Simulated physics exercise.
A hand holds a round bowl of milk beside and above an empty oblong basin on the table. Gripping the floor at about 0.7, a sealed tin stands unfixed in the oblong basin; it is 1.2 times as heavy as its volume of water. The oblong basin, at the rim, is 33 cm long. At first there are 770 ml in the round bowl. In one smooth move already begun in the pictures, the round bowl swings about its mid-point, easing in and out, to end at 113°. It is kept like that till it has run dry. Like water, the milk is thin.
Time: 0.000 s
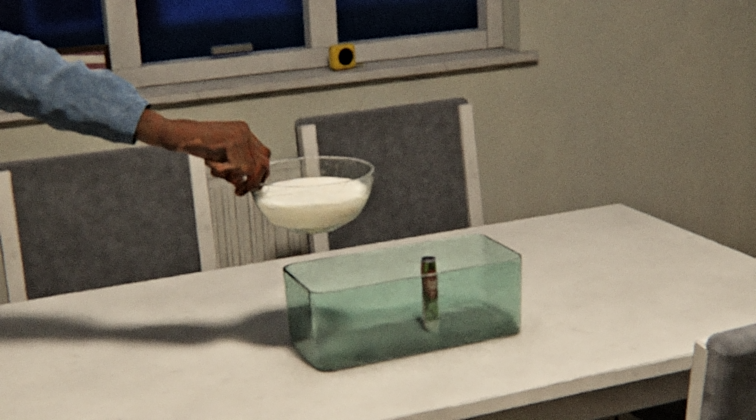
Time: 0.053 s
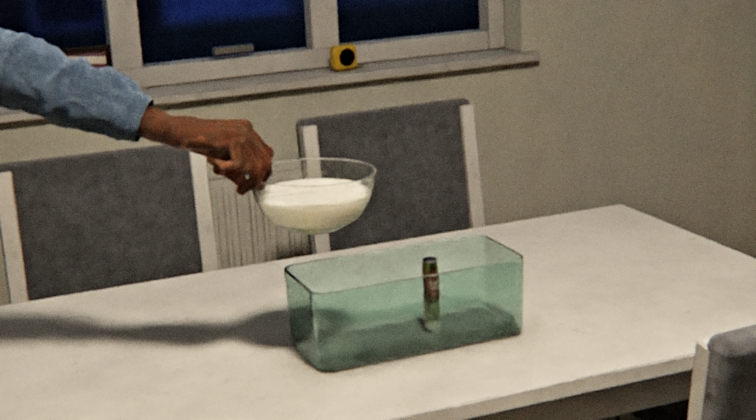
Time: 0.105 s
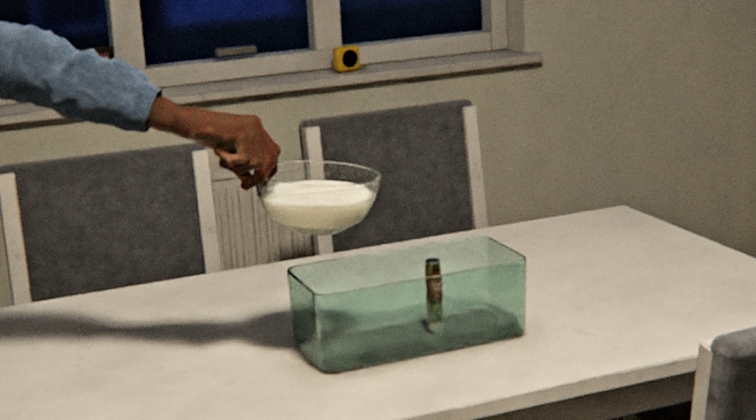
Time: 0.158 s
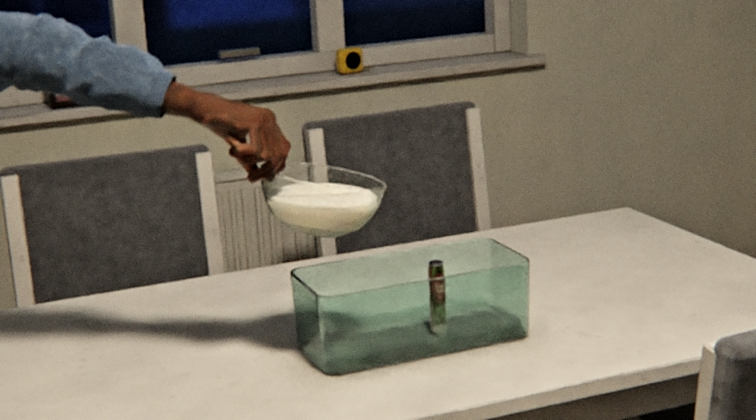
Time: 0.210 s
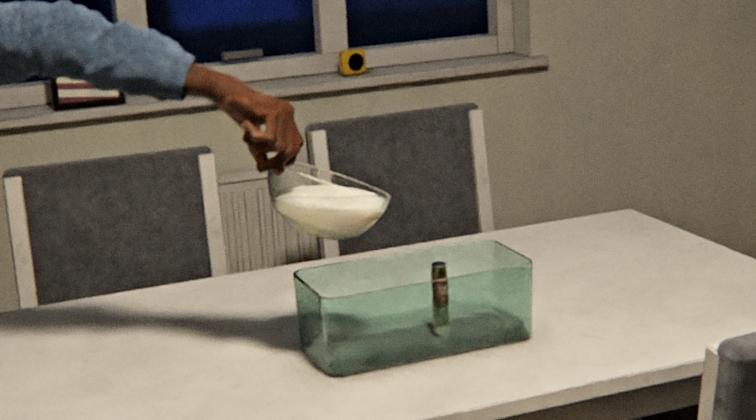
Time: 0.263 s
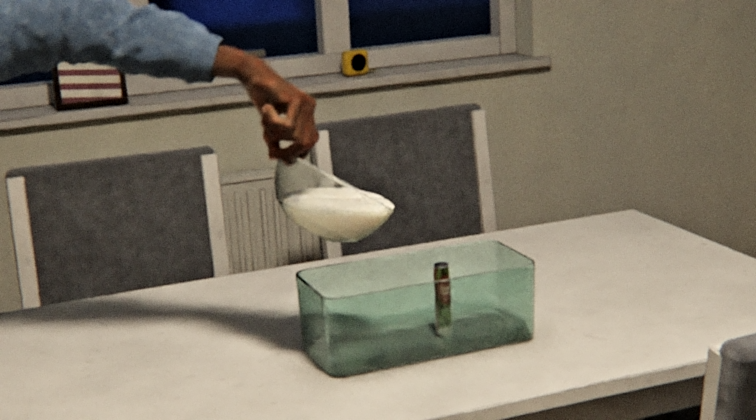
The clip shows a hand holding a clear round bowl of milk above a greenish oblong basin with a small tin inside, on a white table; the hand then tilts the bowl steadily to the right, lowering its right rim.
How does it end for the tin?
The tin goes down.
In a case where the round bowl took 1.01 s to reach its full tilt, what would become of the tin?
Outcome - the tin remains standing.
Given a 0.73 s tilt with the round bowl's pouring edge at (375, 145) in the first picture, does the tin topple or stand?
Then the tin comes down.
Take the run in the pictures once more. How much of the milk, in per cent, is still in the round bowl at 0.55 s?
Portion remaining: Approx. 10 per cent.
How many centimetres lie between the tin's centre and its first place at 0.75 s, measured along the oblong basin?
Near 2 cm of travel.
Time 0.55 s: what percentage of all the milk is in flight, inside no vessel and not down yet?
Some 20 per cent, I reckon.
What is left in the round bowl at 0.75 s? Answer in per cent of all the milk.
0 %.
By 0.55 s the tilt is 99° and 9 per cent is still to pour; the tin stands where it began.
By 0.75 s the tilt is 113° and 0 per cent is still to pour; the tin leans 12°.
By 0.97 s the tilt is 113° and 0 per cent is still to pour; the tin leans 16°.
By 1.21 s the tilt is 113° and 0 per cent is still to pour; the tin lies on its side.
At rest the tin lies on its side.
